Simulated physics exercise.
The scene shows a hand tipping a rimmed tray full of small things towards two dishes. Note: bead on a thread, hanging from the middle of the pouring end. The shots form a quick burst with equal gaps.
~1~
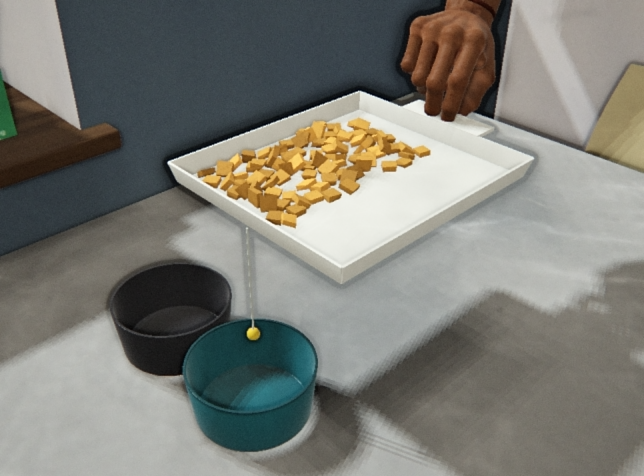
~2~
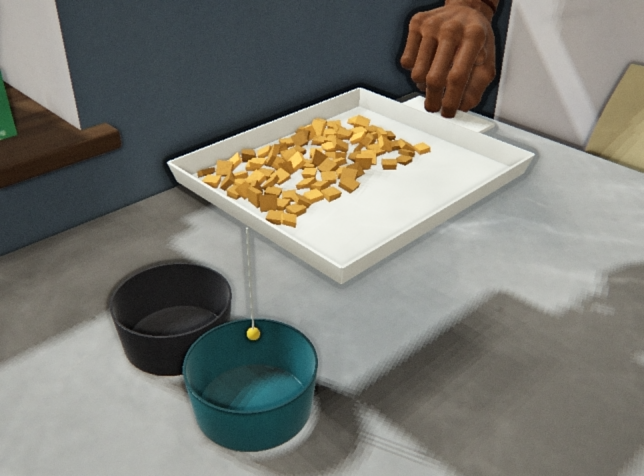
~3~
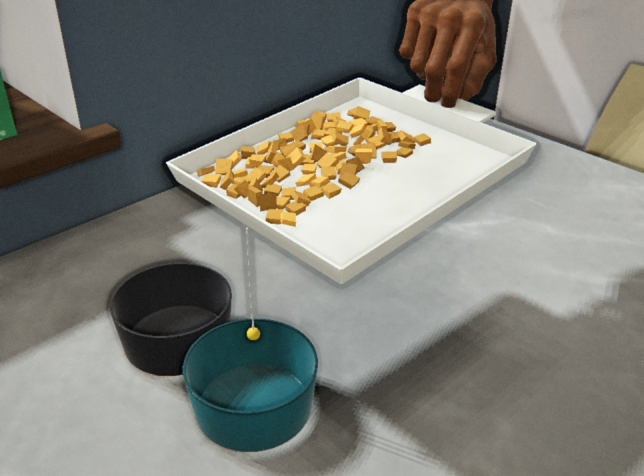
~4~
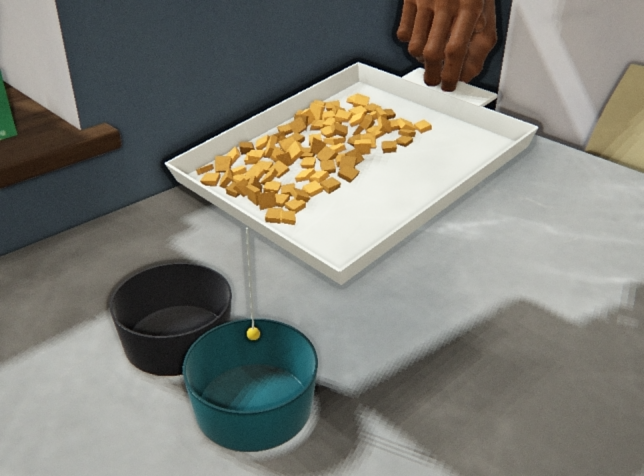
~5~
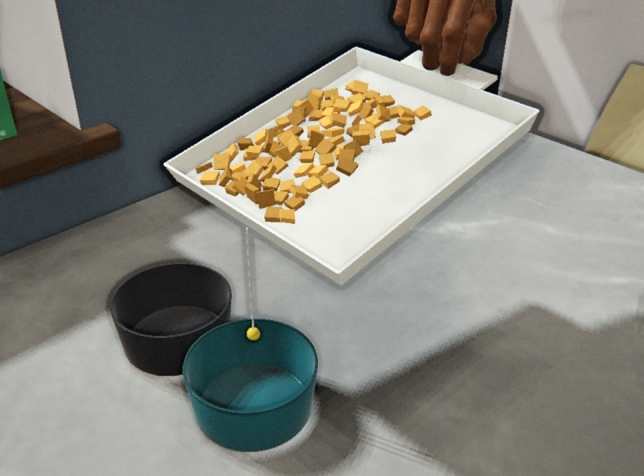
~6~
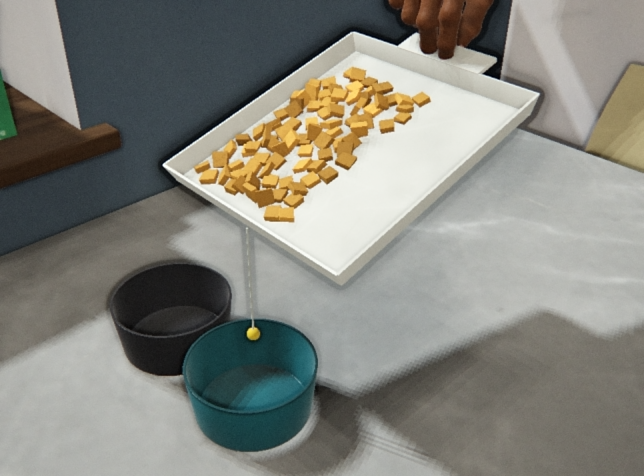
To begin with, a hand holds a level white tray of small golden squares above a dark dish and a teal dish, a yellow bead hanging from its near edge. The hand then gradually raises the far end, tilting the tray clearly while the squares shift only slightly.
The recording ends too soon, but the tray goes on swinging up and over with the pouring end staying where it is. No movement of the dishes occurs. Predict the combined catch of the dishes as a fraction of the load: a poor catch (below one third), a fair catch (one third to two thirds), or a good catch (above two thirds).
The catch works out at one third to two thirds of everything on the tray.
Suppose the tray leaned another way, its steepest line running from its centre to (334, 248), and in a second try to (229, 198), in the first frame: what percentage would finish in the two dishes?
20 % and 90 %.
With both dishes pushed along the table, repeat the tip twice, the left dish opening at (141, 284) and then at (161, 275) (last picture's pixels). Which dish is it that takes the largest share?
Case one: The rightmost one; case two: The rightmost one.
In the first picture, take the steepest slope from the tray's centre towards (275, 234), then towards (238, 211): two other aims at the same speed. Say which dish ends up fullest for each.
For the first place you'd get the right-placed dish, for the second the left-placed dish.
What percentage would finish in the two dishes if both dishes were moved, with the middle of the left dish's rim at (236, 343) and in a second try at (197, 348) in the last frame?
50 % and 80 %.
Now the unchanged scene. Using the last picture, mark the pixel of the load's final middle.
About (207, 411).
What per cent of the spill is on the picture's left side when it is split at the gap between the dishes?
It comes to about 80 percent.
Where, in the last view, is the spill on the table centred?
Close to (139, 436).
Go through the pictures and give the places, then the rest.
The first picture shows corners of the pouring end at (176, 162) and (342, 262), level; middle of the load at (319, 159), cereal squares; left dish at (123, 343); right dish at (199, 415); bead on its thread at (254, 334).
The second picture shows corners of the pouring end at (176, 162) and (342, 262), level; middle of the load at (319, 157).
The third picture shows corners of the pouring end at (175, 162) and (341, 263), tipped barely, level across its low end; middle of the load at (319, 152).
The fourth picture shows corners of the pouring end at (173, 163) and (340, 264), tipped a little, level across its low end; middle of the load at (317, 147).
The fifth picture shows corners of the pouring end at (172, 163) and (338, 266), tipped a little, level across its low end; middle of the load at (316, 140).
The sixth picture shows corners of the pouring end at (171, 164) and (337, 267), tipped clearly, level across its low end; middle of the load at (304, 141); left dish at (123, 343); right dish at (199, 415).
Soon after the last picture, tray tipped steeply; all on the tray.
A little later, tray tipped past a quarter turn; about two thirds on the tray; a small part in the right dish; a stray few in the left dish; a small part outside both; a small part in the air.
Later still, tray tipped past a quarter turn; about half in the right dish; a small part in the left dish; about half outside both.
At rest, tray tipped past a quarter turn; about half in the right dish; a small part in the left dish; about half outside both.
